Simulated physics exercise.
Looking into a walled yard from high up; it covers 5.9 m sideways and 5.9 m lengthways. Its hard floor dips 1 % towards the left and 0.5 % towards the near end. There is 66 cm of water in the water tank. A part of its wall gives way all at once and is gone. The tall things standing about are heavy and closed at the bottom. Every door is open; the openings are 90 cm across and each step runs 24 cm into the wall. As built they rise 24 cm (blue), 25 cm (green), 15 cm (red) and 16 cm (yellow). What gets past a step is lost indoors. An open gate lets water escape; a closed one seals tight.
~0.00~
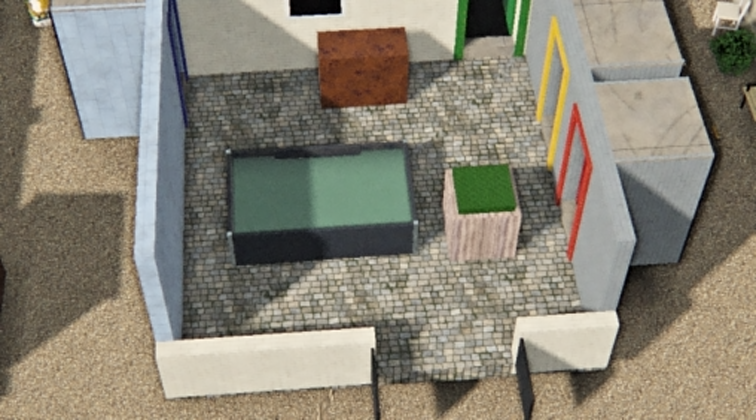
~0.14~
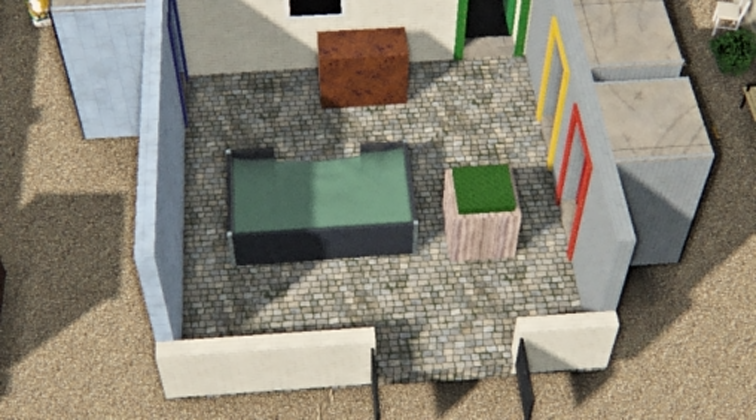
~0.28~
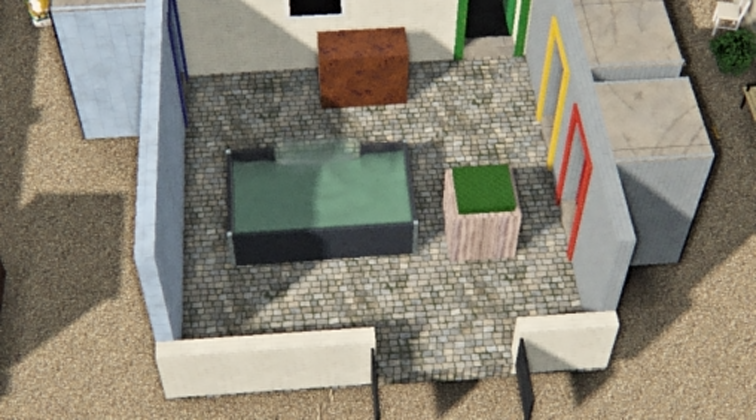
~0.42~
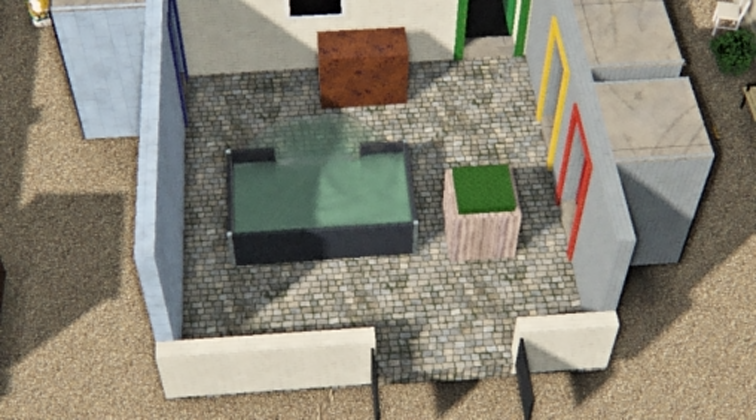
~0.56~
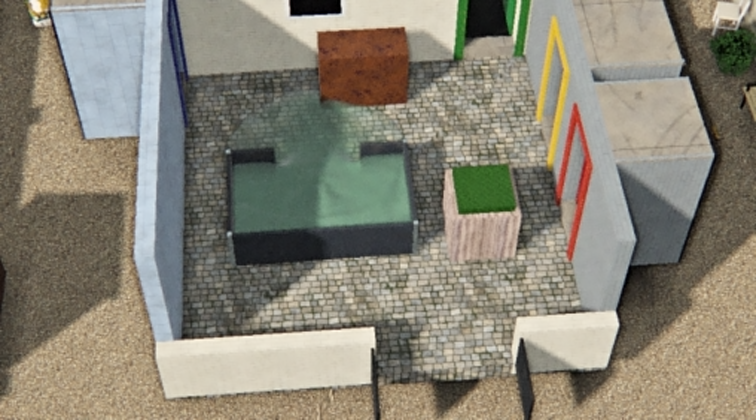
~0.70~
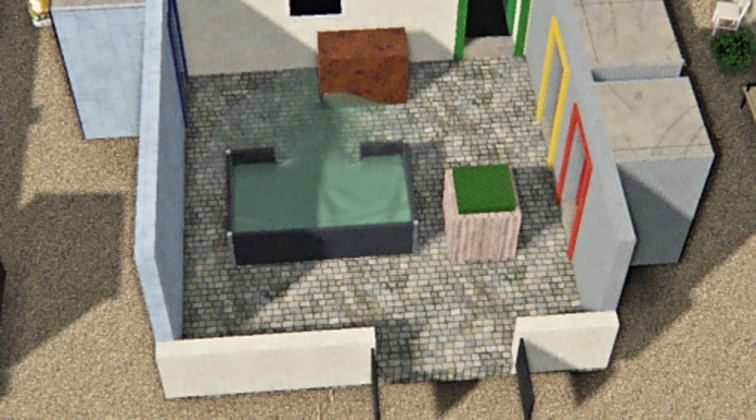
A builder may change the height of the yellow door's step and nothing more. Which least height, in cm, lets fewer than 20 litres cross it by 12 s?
Some 10 cm above the ground.
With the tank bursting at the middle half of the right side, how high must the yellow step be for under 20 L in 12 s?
About 19 cm.
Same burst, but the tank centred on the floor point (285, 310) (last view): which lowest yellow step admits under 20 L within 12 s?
Then roughly 7.5 cm.
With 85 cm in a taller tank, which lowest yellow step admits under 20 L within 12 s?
Then roughly 15 cm.
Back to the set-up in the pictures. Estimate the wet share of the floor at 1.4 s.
About 25 per cent.
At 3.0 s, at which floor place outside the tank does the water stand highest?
At about (187, 96).
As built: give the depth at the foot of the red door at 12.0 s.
About 9.0 cm.
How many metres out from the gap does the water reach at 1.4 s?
About 3.2 m.
After 1.4 s water covers 25 % of the floor, deepest (42 cm) near (338, 118); it has not reached the yellow door.
After 3.0 s water covers 50 % of the floor, deepest (34 cm) near (187, 96); 14 cm at the yellow door, 1 litre in over its 16 cm step.
After 12.0 s water covers 95 % of the floor, deepest (15 cm) near (183, 373); 5 cm at the yellow door, 1 litre in over its 16 cm step.
At the yellow door as built, the water arrived by 2.1 s and peaked near 15 cm at 2.6 s.
With a step of 8.5 cm, 36 litres would have come in within the 12 s; with 11.5 cm, 11 litres. So under 20 litres takes about 10 cm.
